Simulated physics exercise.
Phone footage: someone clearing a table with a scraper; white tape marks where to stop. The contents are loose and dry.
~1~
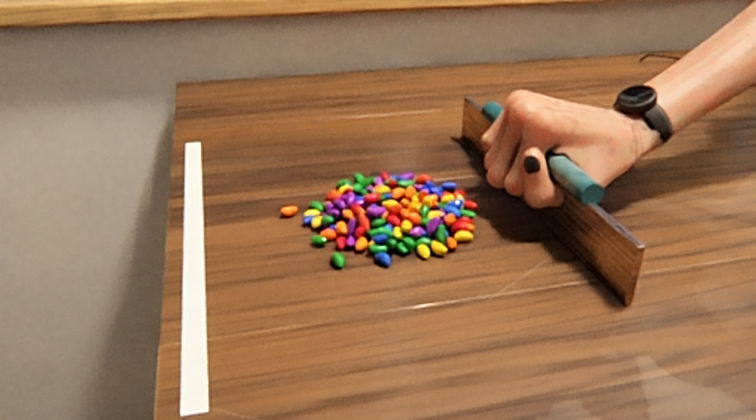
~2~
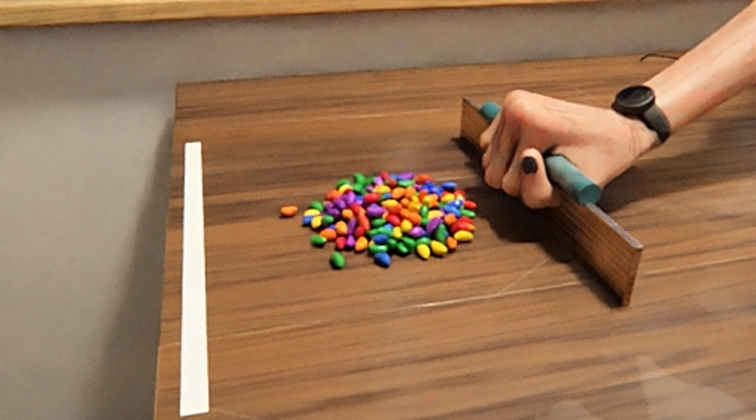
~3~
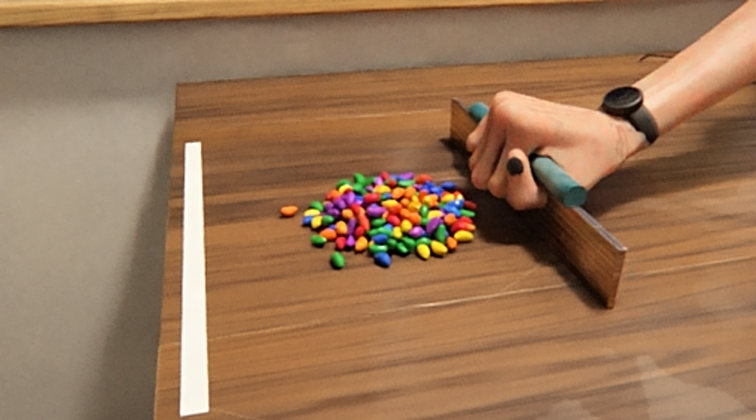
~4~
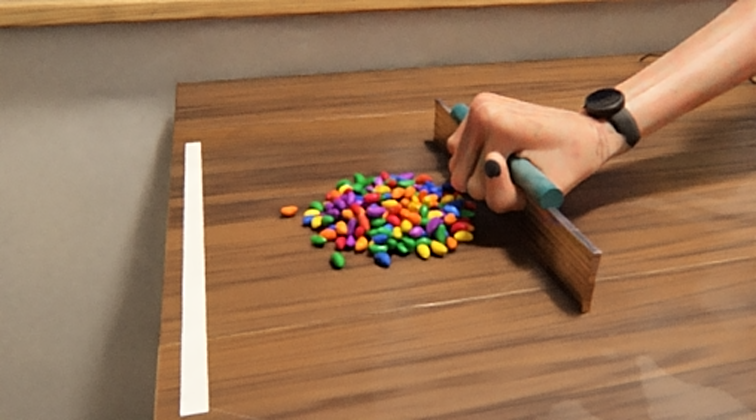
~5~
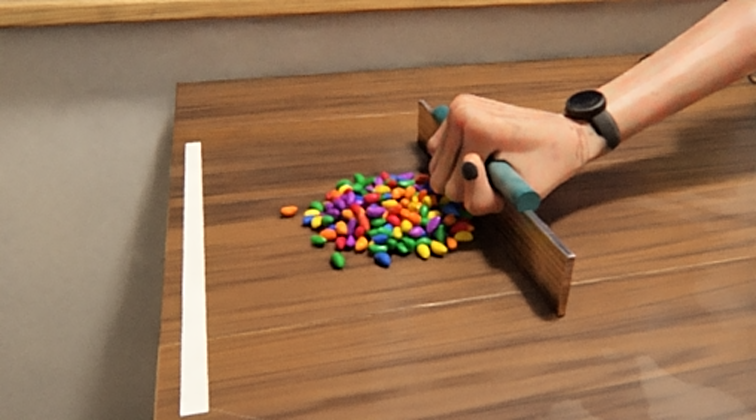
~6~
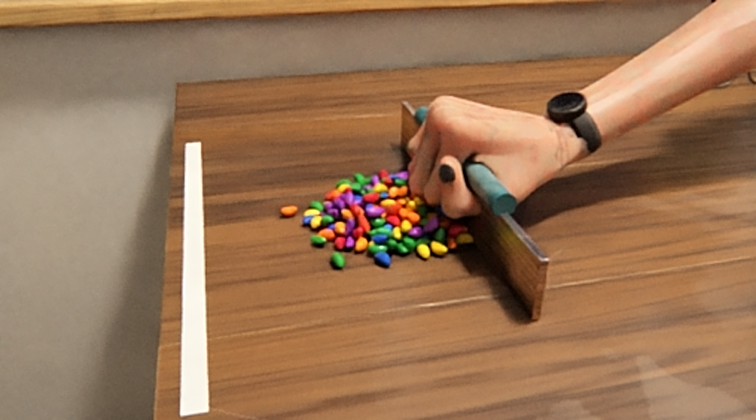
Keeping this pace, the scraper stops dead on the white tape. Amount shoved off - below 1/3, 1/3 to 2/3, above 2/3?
The share that falls is above two thirds.
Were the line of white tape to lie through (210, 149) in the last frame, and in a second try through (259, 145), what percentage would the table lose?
About 70 per cent, then 10 per cent.
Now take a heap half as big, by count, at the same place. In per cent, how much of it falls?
I'd expect around 90 per cent.
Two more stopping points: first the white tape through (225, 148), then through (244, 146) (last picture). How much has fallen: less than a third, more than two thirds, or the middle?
For the first place it's one to two thirds, and for the second it's less than a third.
Just after the last frame, scraper still moving, near (319, 175); heap all on the table, its front near (207, 232).
A moment on, scraper stopped at the white tape; heap the larger part over the edge.
Further on, scraper stopped at the white tape; heap almost all over the edge.
When it is over, scraper stopped at the white tape; heap almost all over the edge.
